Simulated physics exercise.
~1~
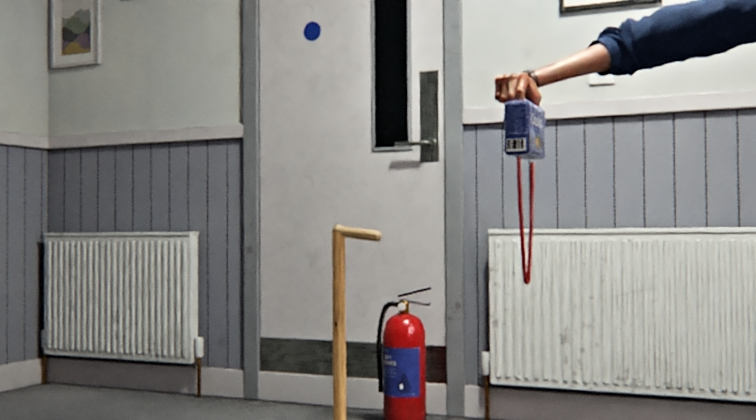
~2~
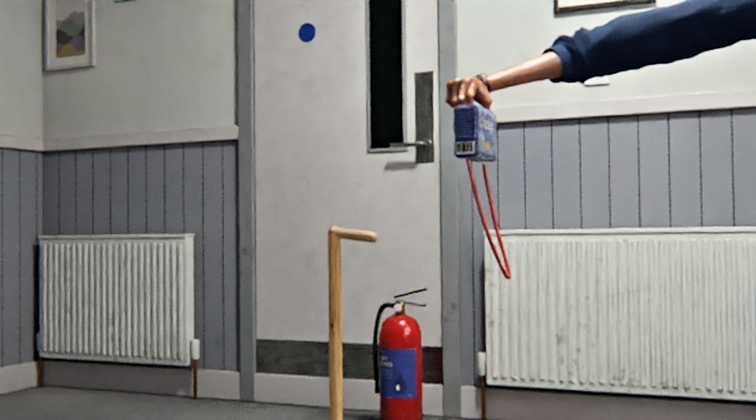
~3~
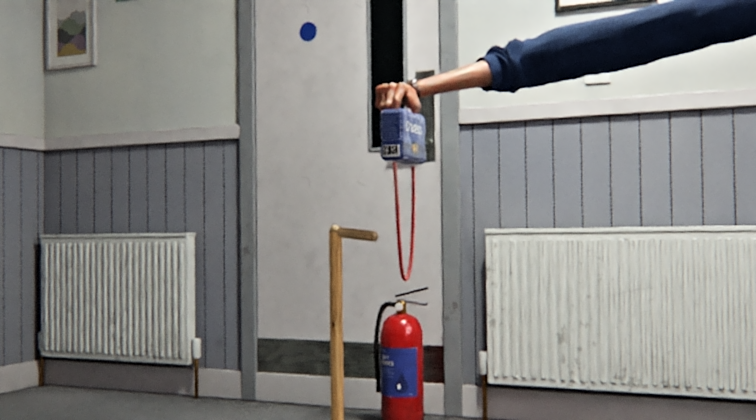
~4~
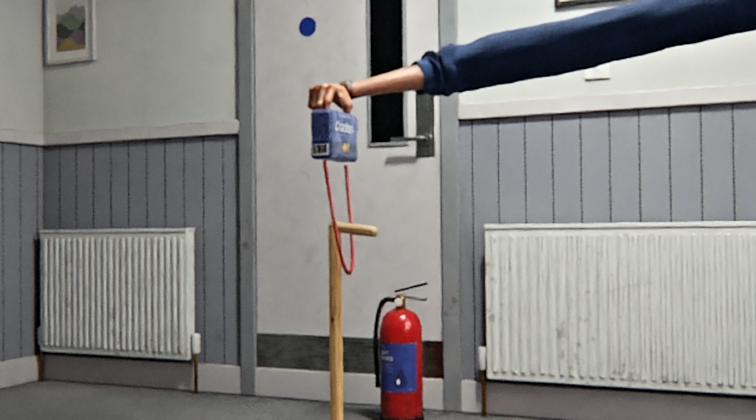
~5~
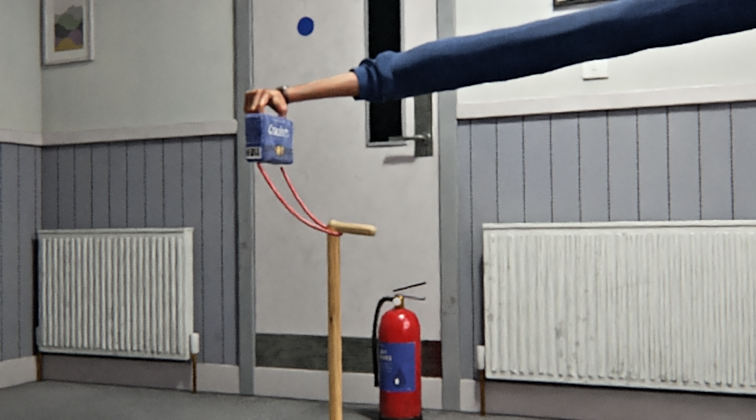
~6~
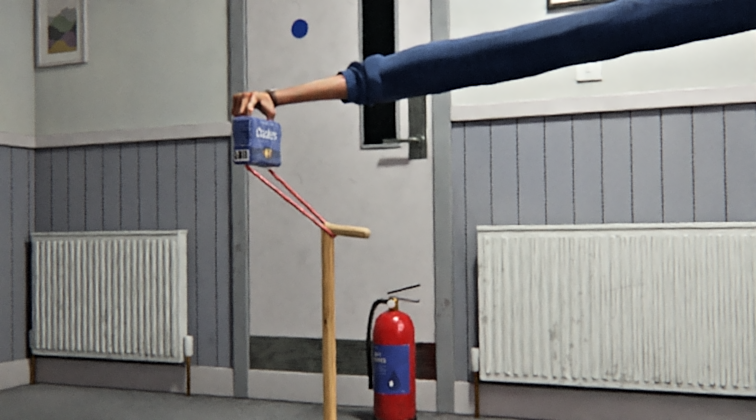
To begin with, a hand at the end of a blue sleeve holds a blue pouch upright at the right, a long red loop hanging beneath it. A wooden post with a short peg at its top stands near a red fire extinguisher, before a door and radiators. The arm carries the pouch steadily left, over the extinguisher and then above the post, with the loop dangling low enough to meet the peg. As the pouch passes beyond the post, the loop catches there and slants back. Finally the loop is pulled tight and the hand stops, the pouch snagged.
